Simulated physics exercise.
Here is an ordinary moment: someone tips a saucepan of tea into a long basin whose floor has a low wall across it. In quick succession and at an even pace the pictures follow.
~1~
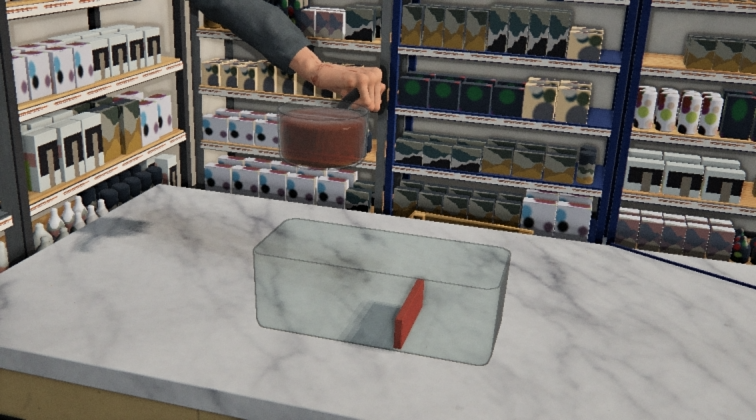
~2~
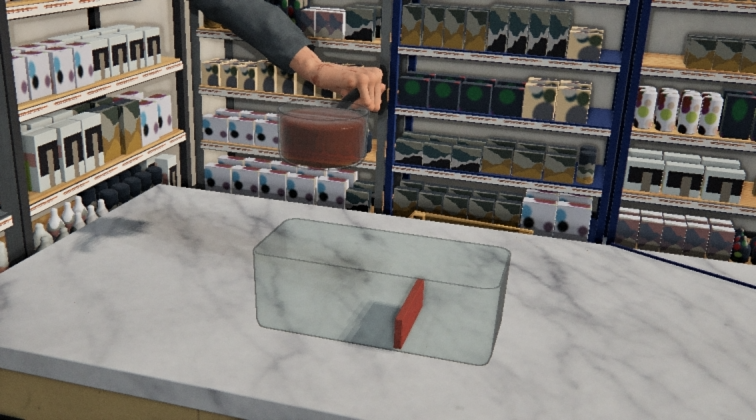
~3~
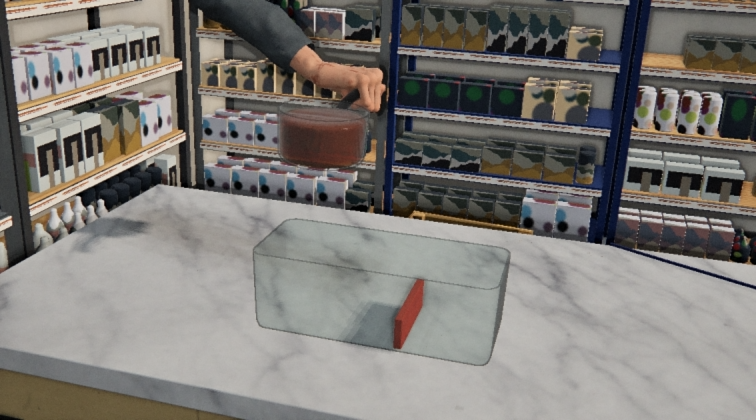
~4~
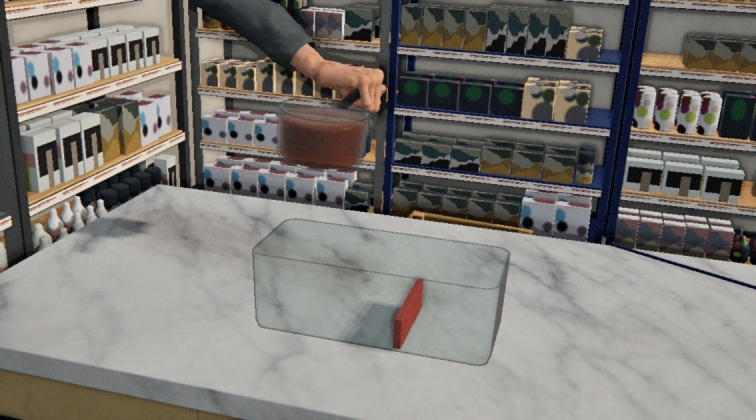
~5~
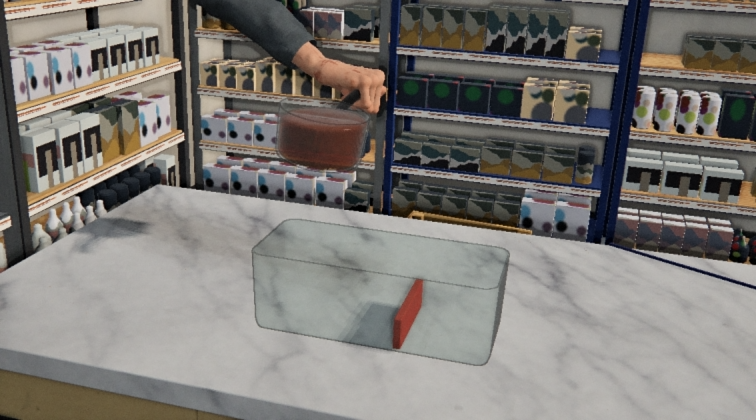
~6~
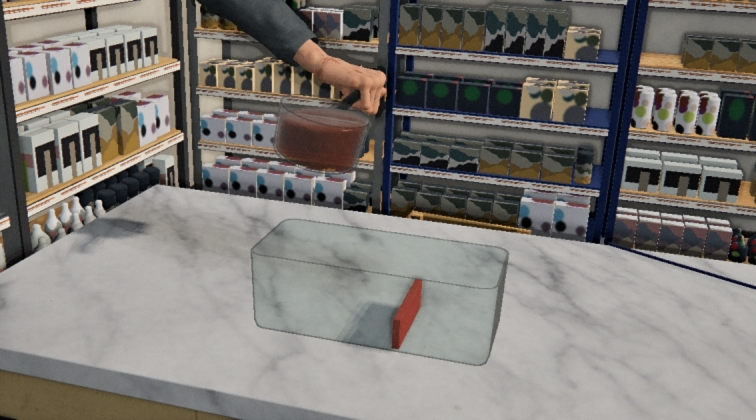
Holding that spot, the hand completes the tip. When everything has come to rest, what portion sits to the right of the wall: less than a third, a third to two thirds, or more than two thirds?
No lower than a third, no higher than two thirds.
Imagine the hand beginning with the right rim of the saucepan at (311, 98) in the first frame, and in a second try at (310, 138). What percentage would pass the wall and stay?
About 5 per cent, then about 5 per cent.
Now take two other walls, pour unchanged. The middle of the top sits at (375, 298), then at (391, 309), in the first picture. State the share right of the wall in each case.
About 85 % and 65 %.
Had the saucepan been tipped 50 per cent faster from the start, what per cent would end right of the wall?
Roughly 30 in a hundred.
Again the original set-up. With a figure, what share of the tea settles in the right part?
About 50 per cent.
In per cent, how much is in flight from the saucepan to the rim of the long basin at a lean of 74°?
Around 35 in a hundred, more or less.
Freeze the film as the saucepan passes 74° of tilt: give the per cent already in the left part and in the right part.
Left 5 per cent, right 5 per cent.
A moment on, the saucepan is tipped part way and 53 per cent is still to pour, 4 is left of the wall and 6 right of it.
Next, the saucepan is tipped right over and 7 per cent is still to pour, 33 is left of the wall and 49 right of it.
Then the saucepan is tipped right over and 0 per cent is still to pour, 50 is left of the wall and 49 right of it.
Later the saucepan is tipped right over and 0 per cent is still to pour, 50 is left of the wall and 49 right of it.
At rest 50 per cent lies left of the wall, 49 right of it and 1 outside.
